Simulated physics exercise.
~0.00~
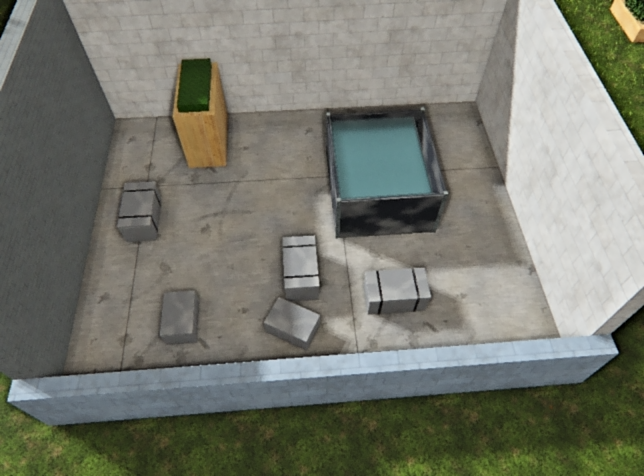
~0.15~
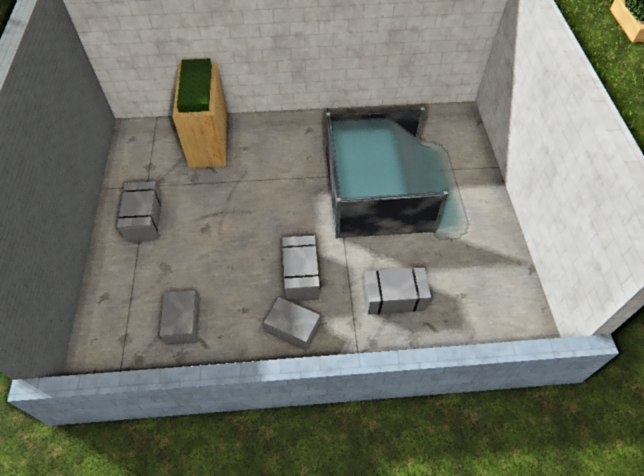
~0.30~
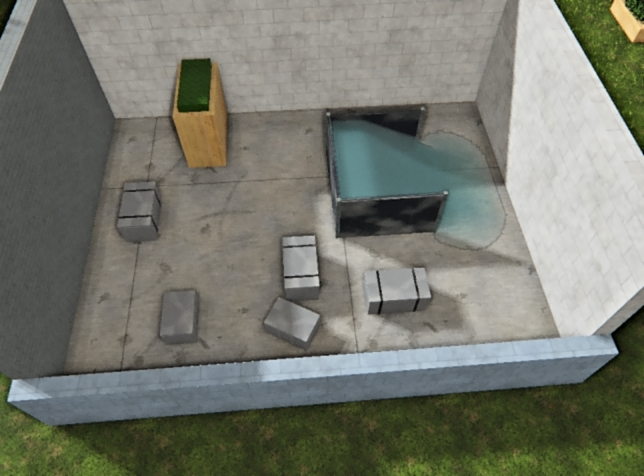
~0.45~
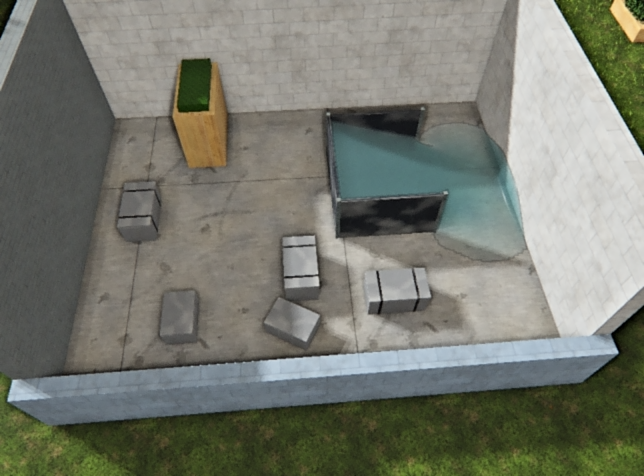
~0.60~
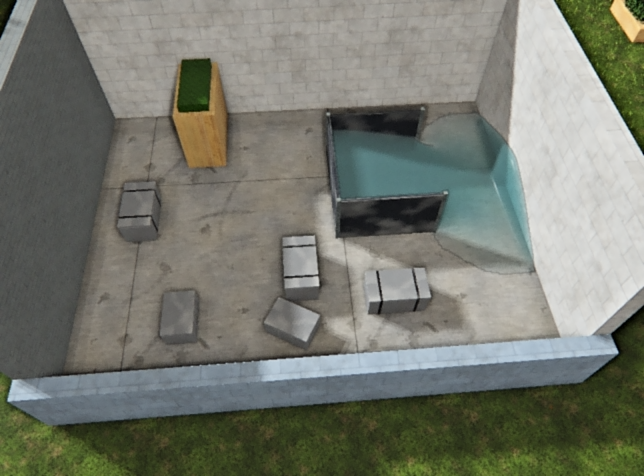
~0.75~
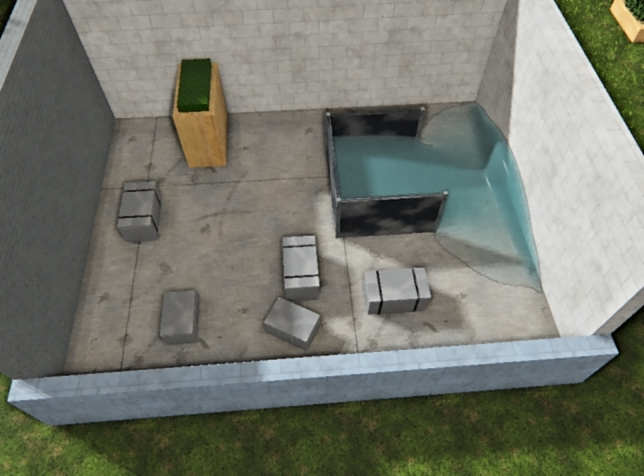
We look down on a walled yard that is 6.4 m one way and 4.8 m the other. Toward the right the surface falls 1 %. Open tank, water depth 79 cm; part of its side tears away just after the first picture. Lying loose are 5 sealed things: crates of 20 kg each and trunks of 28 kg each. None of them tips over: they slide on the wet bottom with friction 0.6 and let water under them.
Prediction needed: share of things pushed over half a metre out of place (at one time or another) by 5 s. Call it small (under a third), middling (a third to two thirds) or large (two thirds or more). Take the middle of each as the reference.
Small, under a third.
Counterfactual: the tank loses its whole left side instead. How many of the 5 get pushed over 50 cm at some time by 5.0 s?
Count: 3.
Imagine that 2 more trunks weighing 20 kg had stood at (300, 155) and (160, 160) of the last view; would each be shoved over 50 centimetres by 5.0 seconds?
Outcome: Breaks the threshold first, stays within second.
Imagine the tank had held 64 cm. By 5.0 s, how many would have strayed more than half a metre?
The answer would then be 1.
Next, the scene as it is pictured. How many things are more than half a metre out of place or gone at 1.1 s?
I count 0 of them.
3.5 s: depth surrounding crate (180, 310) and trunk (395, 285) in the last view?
Depths: Near 2 cm, then near 5 cm.
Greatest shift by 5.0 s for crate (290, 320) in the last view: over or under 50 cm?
Beyond it.
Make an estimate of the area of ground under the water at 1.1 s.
About 7.0 m2.
After 1.1 s 0 of 5 are over 50 cm from their spots; 0 afloat.
After 2.2 s 0 of 5 are over 50 cm from their spots; 0 afloat.
After 3.5 s 1 of 5 are over 50 cm from their spots; 0 afloat.
After 5.0 s 1 of 5 are over 50 cm from their spots, and 1 have been at some point; 0 afloat.
